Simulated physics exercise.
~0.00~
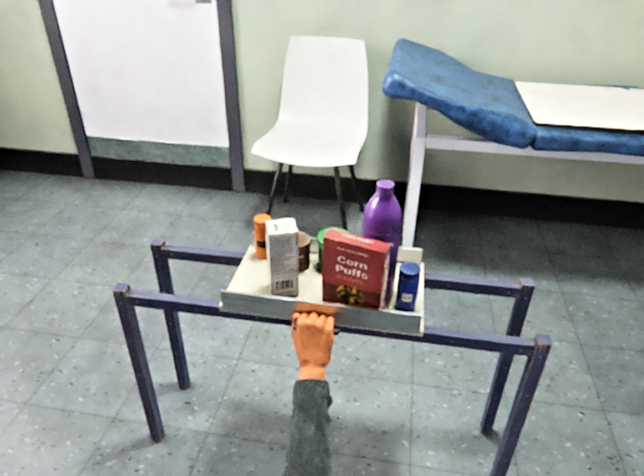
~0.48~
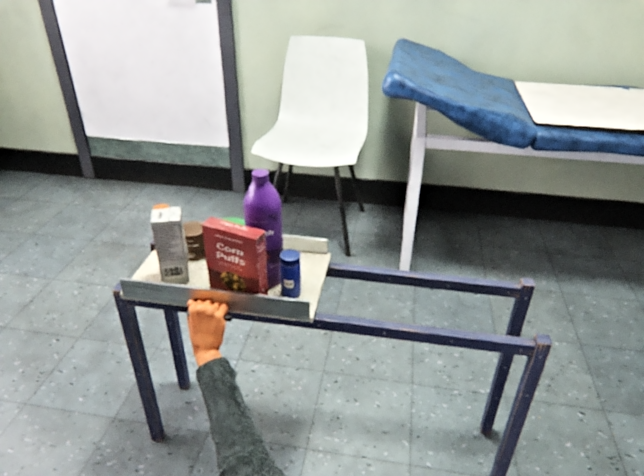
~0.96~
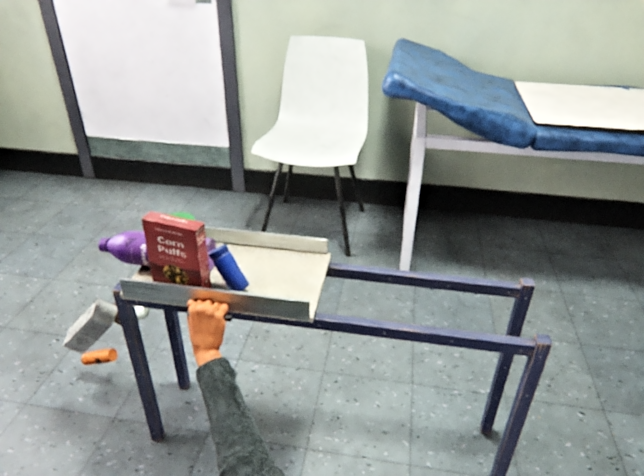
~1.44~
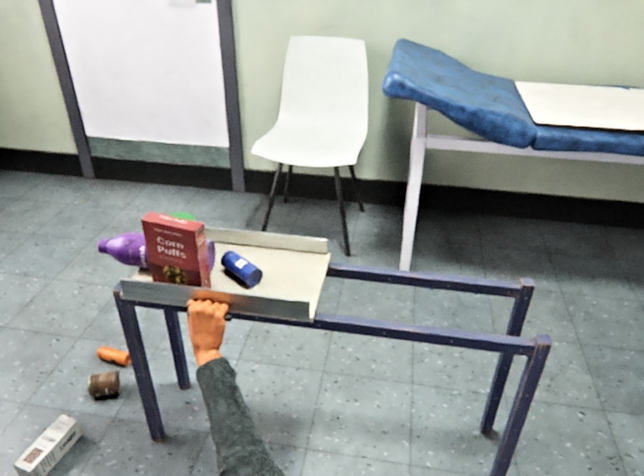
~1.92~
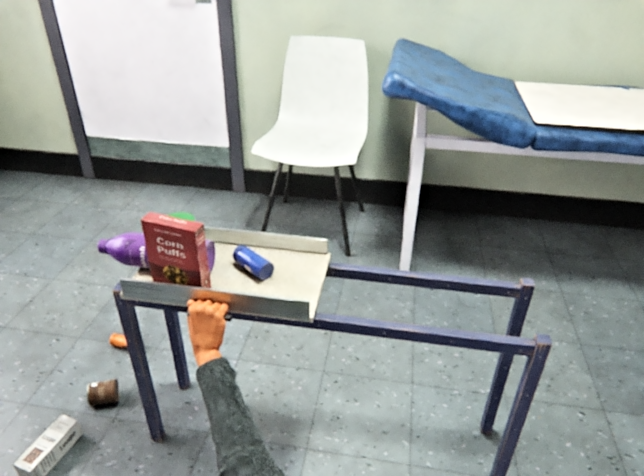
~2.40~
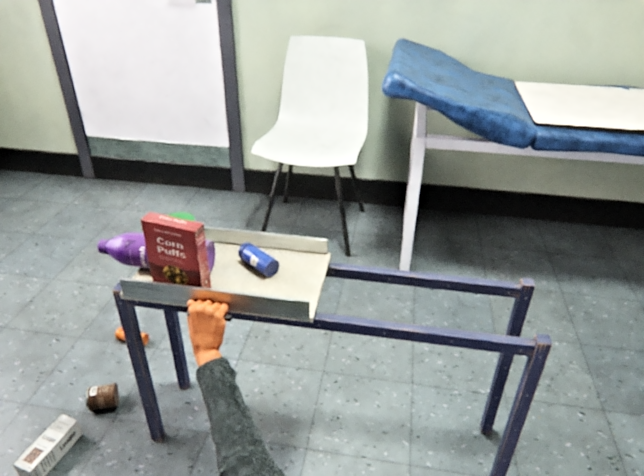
At the start, a gloved orange hand grips a shallow tray resting on blue rails, loaded with a red packet, white carton, purple bottle, blue shaker, orange shaker and two tins. The hand moves the tray left to the end of the rails, and the orange shaker drops off. The load then slides left, the purple bottle topples, and the white carton and brown tin fall to the floor. The blue shaker tips over and rolls back to the right. Finally, the red packet stands upright beside the fallen bottle, the green tin behind it, while the hand stays on the tray.
